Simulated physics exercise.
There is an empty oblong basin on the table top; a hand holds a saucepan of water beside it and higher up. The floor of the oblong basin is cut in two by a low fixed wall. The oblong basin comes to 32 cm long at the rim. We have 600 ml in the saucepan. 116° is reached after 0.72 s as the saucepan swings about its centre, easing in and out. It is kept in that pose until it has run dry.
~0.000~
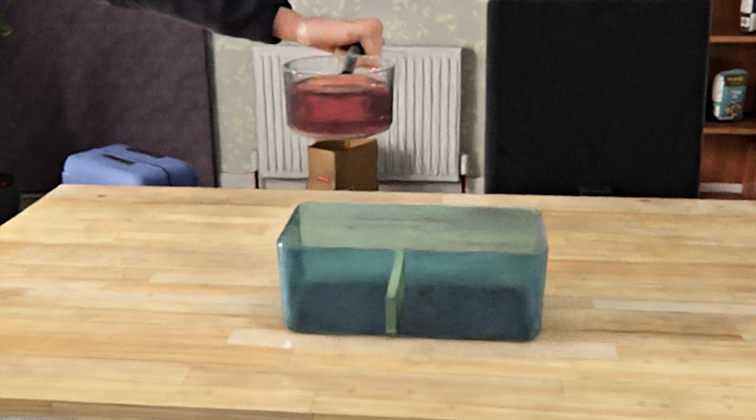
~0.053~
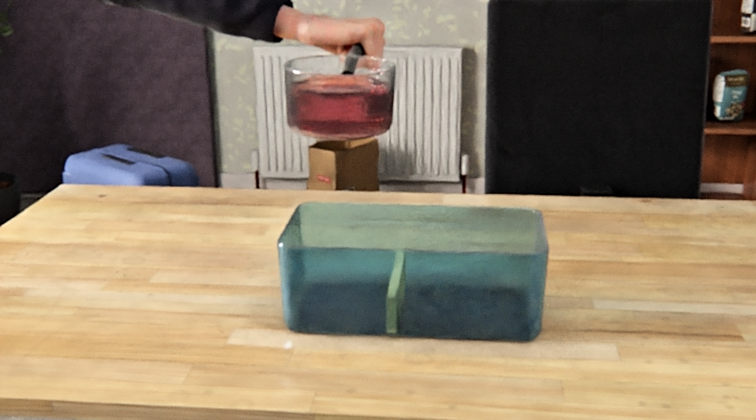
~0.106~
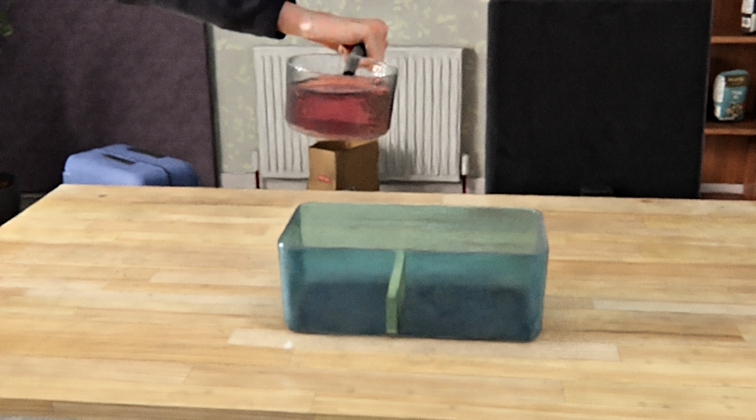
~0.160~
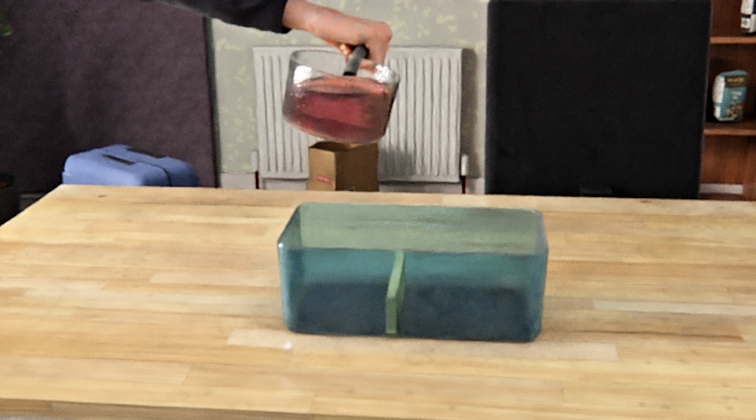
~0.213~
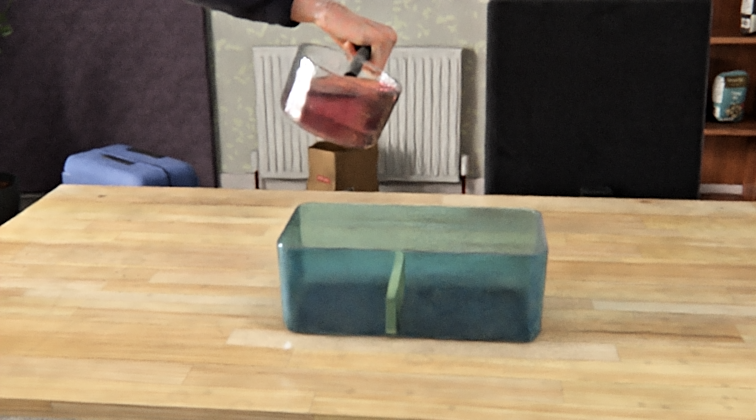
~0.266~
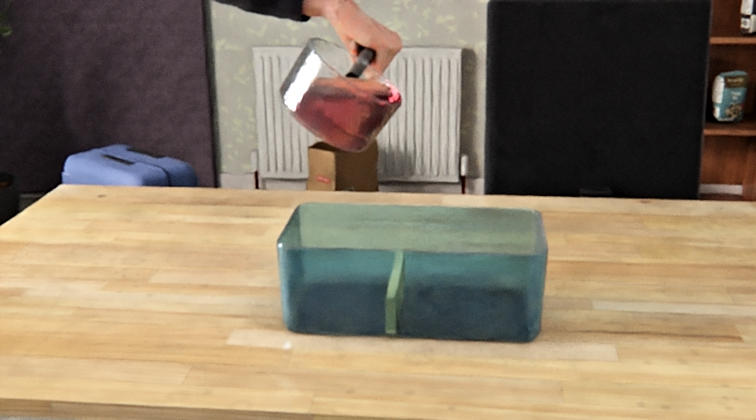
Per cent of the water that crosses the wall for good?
91 per cent.
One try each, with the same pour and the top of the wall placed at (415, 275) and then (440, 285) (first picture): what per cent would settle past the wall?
Some 70 in a hundred, then some 40 in a hundred.
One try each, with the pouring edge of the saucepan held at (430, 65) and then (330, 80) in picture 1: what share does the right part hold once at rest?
90 per cent first, 15 per cent second.
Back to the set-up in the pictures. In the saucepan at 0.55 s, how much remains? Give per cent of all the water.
Around 26 in a hundred.
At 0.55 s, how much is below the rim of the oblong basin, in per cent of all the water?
About 24 per cent.
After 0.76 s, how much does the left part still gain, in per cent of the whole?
It comes to about 1 per cent.
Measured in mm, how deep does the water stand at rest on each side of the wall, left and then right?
Once settled, the left stands around 2 mm and the right around 22 mm.
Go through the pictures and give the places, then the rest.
In the first picture, it leans 0°; its right rim is at (393, 67); the water meets the walls at (289, 84) and (391, 86); the oblong basin's rim runs from (288, 224) to (543, 231); the wall's top is at (396, 273).
In the second picture, it leans 2°; its right rim is at (395, 69); the water meets the walls at (289, 84) and (392, 85).
In the third picture, it leans 6°; its right rim is at (397, 73); the water meets the walls at (290, 83) and (393, 87).
In the fourth picture, it leans 14°; its right rim is at (399, 81); the water meets the walls at (290, 84) and (395, 88).
In the fifth picture, it leans 23°; its right rim is at (400, 92); the water meets the walls at (289, 85) and (398, 90).
In the sixth picture, it leans 35°; its right rim is at (400, 104); the water meets the walls at (285, 82) and (395, 93); 1 per cent is over the edge.
After 0.55 s the tilt is 101° and 27 per cent is still to pour, 0 is left of the wall and 25 right of it.
After 0.76 s the tilt is 116° and 3 per cent is still to pour, 7 is left of the wall and 81 right of it.
After 0.98 s the tilt is 116° and 0 per cent is still to pour, 8 is left of the wall and 91 right of it.
After 1.22 s the tilt is 116° and 0 per cent is still to pour, 7 is left of the wall and 91 right of it.
In the end 7 per cent lies left of the wall, 91 right of it and 1 outside.
